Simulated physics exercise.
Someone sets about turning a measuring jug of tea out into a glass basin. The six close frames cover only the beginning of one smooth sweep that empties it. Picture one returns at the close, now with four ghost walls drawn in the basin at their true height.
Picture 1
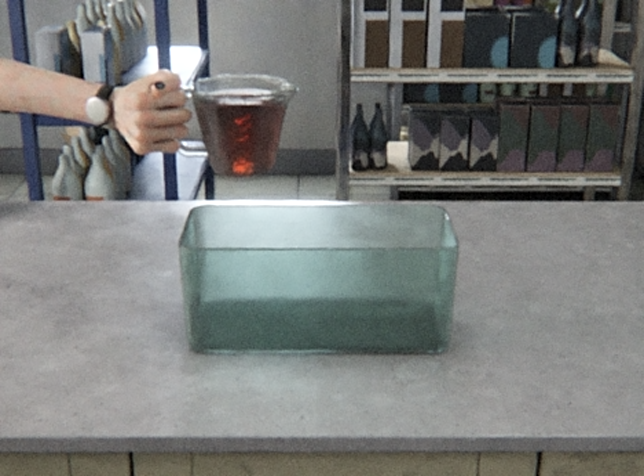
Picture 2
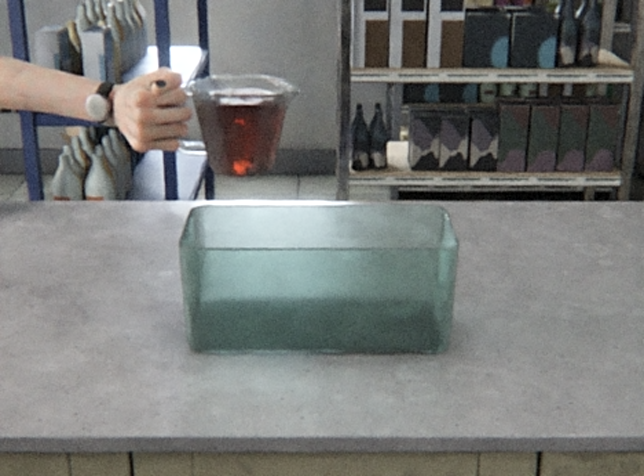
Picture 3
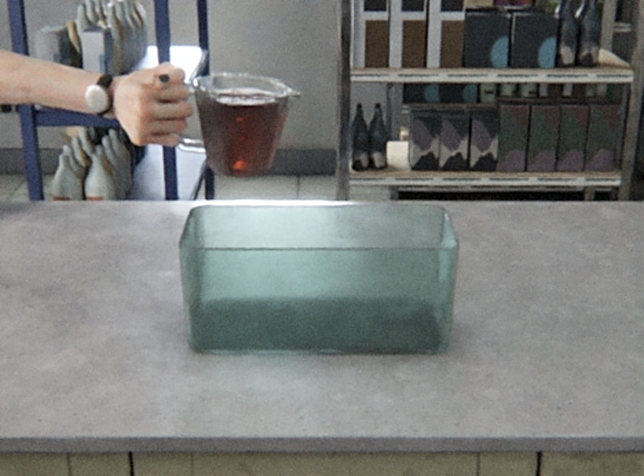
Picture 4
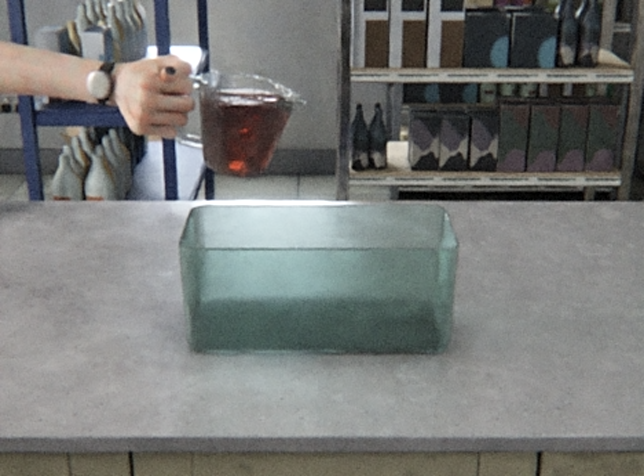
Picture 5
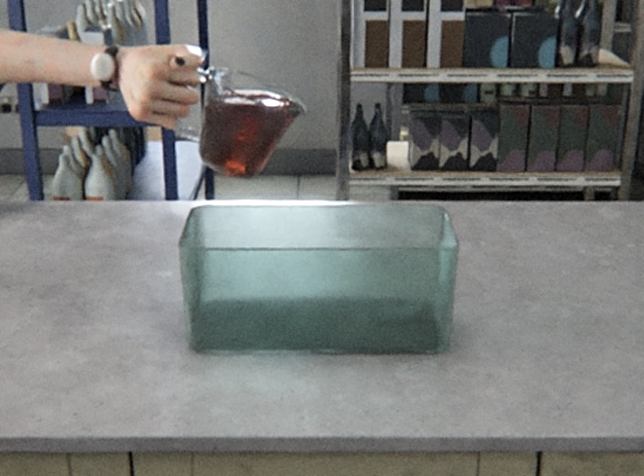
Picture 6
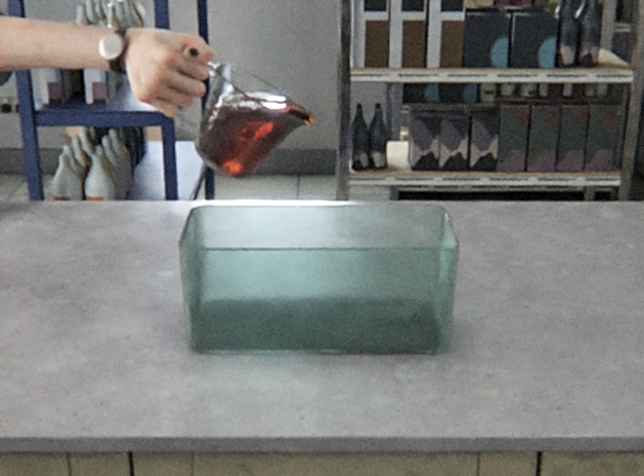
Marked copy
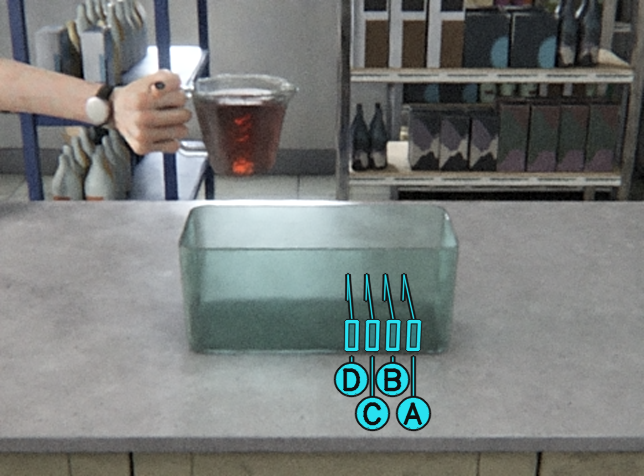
A hand with a wristwatch held a clear jug of reddish-brown tea above a greenish glass basin on a grey counter, then gradually tilted it to the right until the tea reached the lip.
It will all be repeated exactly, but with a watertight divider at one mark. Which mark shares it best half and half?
Choose D.
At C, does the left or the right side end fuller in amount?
More ends on the left.
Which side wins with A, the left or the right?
The left side.
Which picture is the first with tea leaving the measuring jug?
In picture 6.
On the marked copy, A at (413, 357); B at (392, 357); C at (372, 357); D at (351, 357).
For slot A, about 88 % ends left of the wall and 11 % right of it.
For slot B, about 91 % ends left of the wall and 7 % right of it.
For slot C, about 84 % ends left of the wall and 15 % right of it.
For slot D, about 54 % ends left of the wall and 46 % right of it.
